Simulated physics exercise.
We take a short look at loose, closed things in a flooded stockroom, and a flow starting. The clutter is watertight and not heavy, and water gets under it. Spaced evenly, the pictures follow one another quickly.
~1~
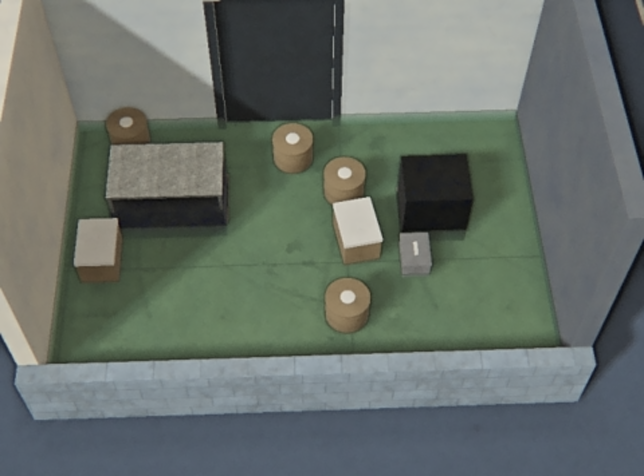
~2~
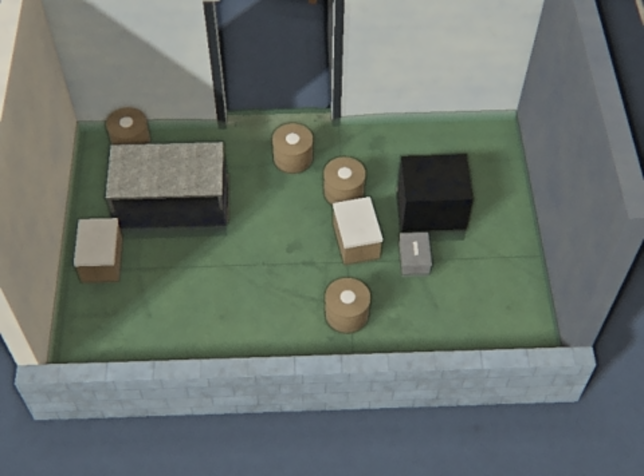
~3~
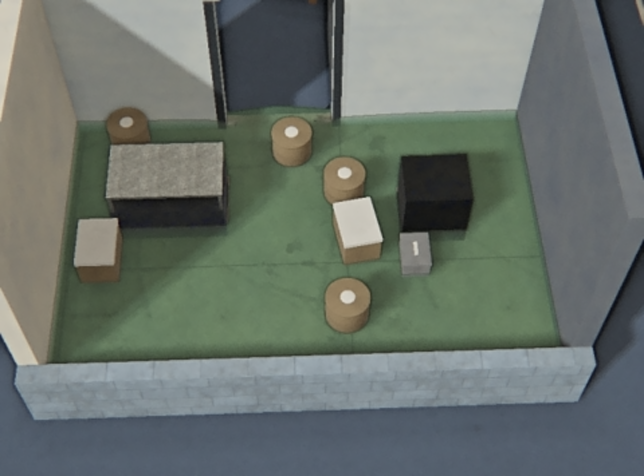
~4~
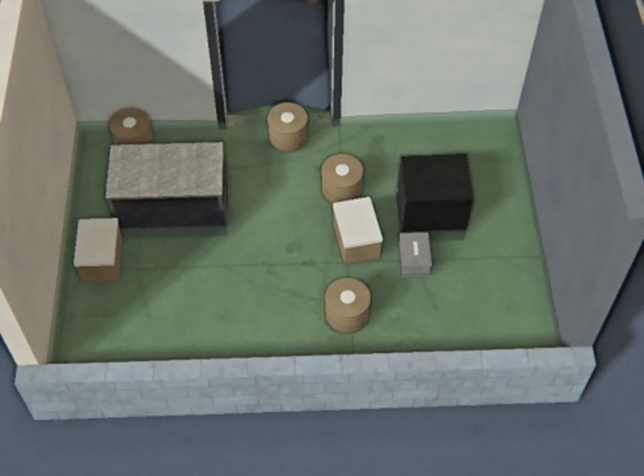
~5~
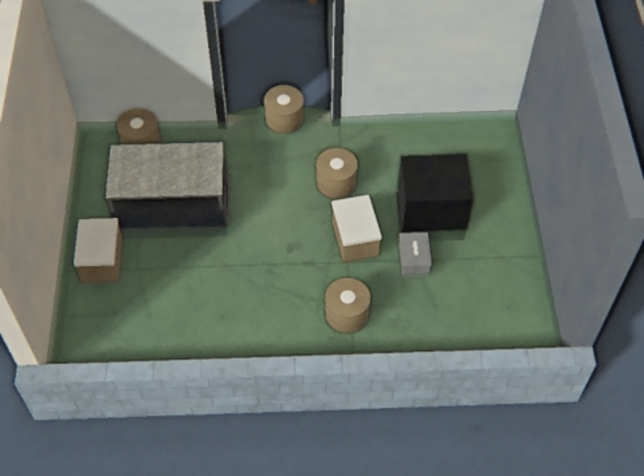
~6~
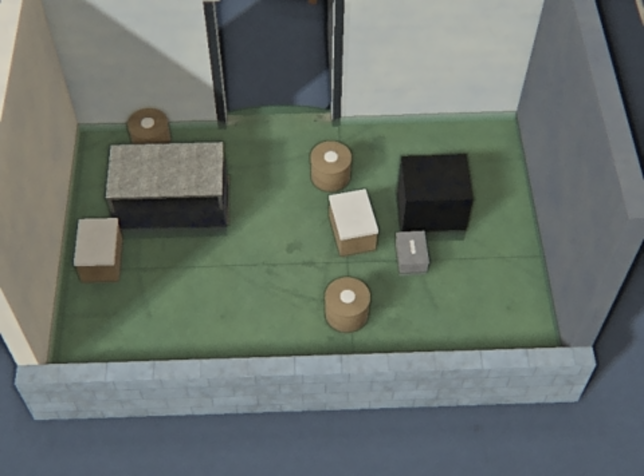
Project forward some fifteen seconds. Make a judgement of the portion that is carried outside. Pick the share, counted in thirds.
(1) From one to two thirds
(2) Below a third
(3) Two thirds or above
3, two thirds or above.
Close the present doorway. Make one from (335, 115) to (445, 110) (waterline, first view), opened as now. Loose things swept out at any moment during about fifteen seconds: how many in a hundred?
40 per cent.
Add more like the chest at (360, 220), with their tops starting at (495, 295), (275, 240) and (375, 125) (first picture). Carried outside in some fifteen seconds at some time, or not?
In order: Never exits; exits; exits.
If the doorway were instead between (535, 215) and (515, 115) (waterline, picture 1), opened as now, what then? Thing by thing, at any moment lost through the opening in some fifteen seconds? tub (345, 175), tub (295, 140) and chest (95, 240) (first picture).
The three read escape, escape and no escape, respectively.
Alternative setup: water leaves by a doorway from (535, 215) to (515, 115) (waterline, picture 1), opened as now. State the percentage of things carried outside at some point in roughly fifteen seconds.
Some 70 per cent of the things, roughly.
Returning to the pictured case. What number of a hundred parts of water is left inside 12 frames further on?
Estimate: Roughly 72 %.
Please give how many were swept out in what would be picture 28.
I make it 4.
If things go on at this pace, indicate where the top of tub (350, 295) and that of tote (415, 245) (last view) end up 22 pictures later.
(321, 234) and (324, 140), give or take.
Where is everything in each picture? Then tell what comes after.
A tub at (345, 173) floats; a tub at (126, 123) floats; 0 of 7 have shifted, in the first picture.
A tub at (345, 173), afloat; a tub at (126, 123), afloat; 0 of 7 have shifted, in the second picture.
A tub at (345, 173), afloat; a tub at (127, 123) floats; 1 of 7 have shifted, in the third picture.
A tub at (342, 170), afloat, close to its start; a tub at (130, 123), afloat, close to its start; 2 of 7 have shifted, in the fourth picture.
A tub at (337, 164) floats, close to its start; a tub at (137, 124) floats, close to its start; 3 of 7 have shifted, in the fifth picture.
A tub at (331, 157) floats, close to its start; a tub at (148, 123), afloat, close to its start; 4 of 7 have shifted, in the sixth picture.
A moment on, 1 of 7 are out; 6 afloat.
Next, 3 of 7 are out; 4 afloat.
Later, 4 of 7 are out; 3 afloat.
In the end, 5 of 7 are out; 2 afloat.
